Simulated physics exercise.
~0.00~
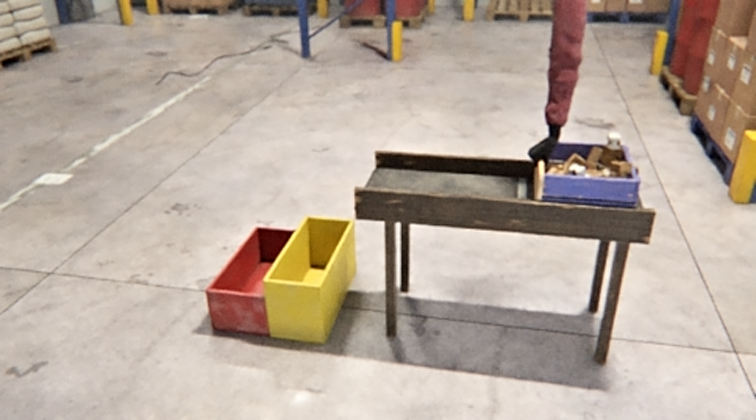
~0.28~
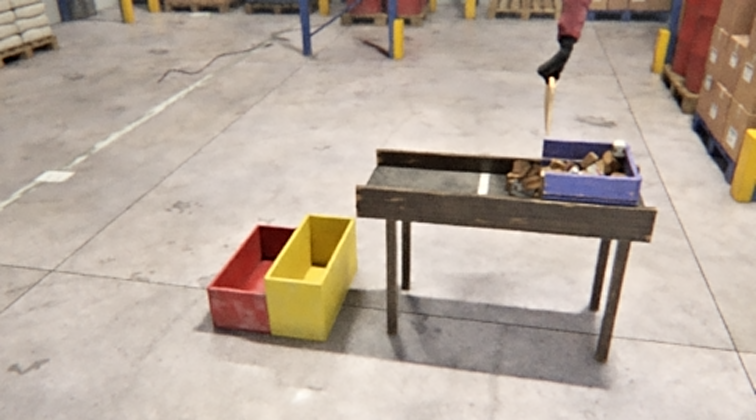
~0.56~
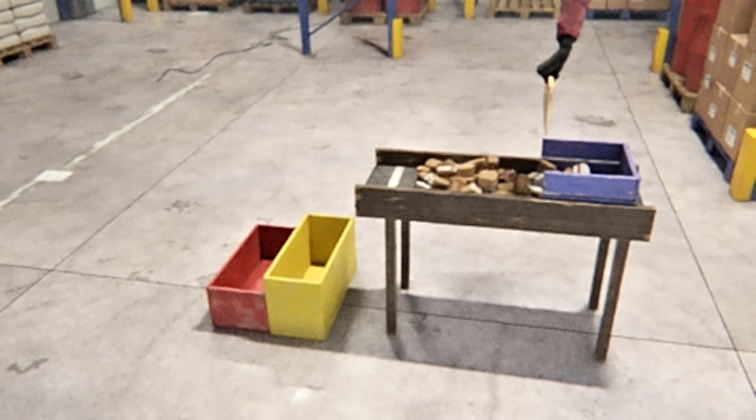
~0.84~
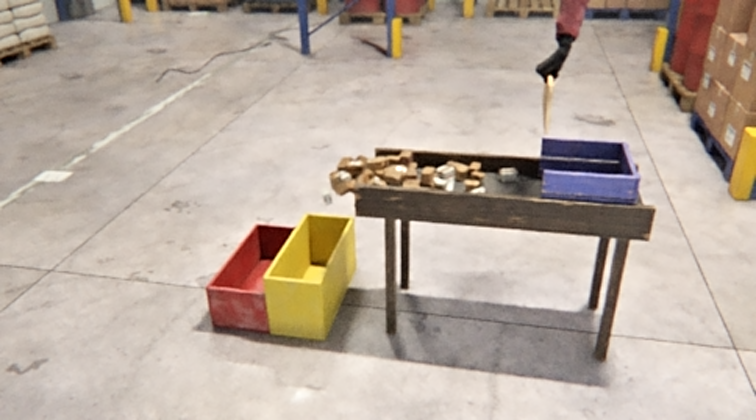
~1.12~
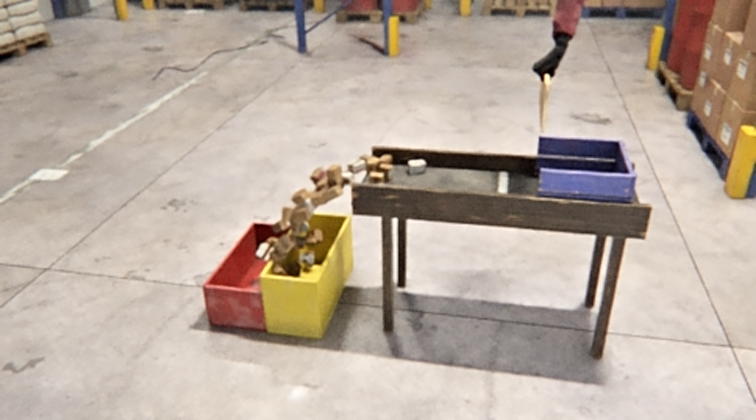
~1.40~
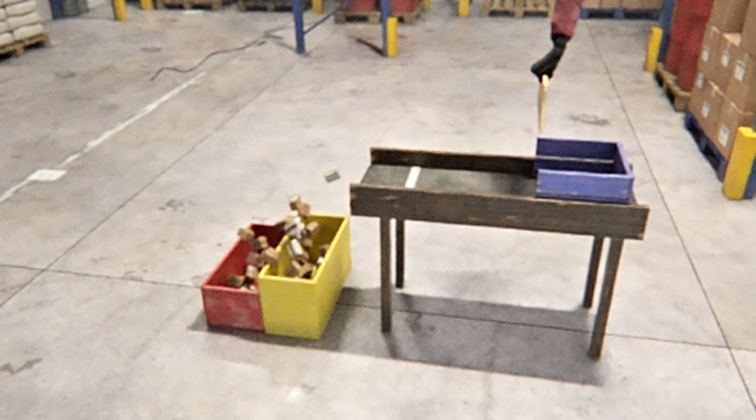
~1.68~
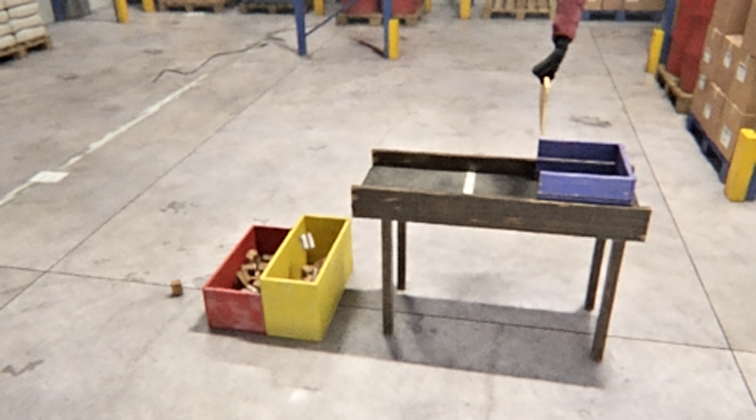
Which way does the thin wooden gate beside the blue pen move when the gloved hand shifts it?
The gate moves up, lifted clear of the belt by the gloved hand.
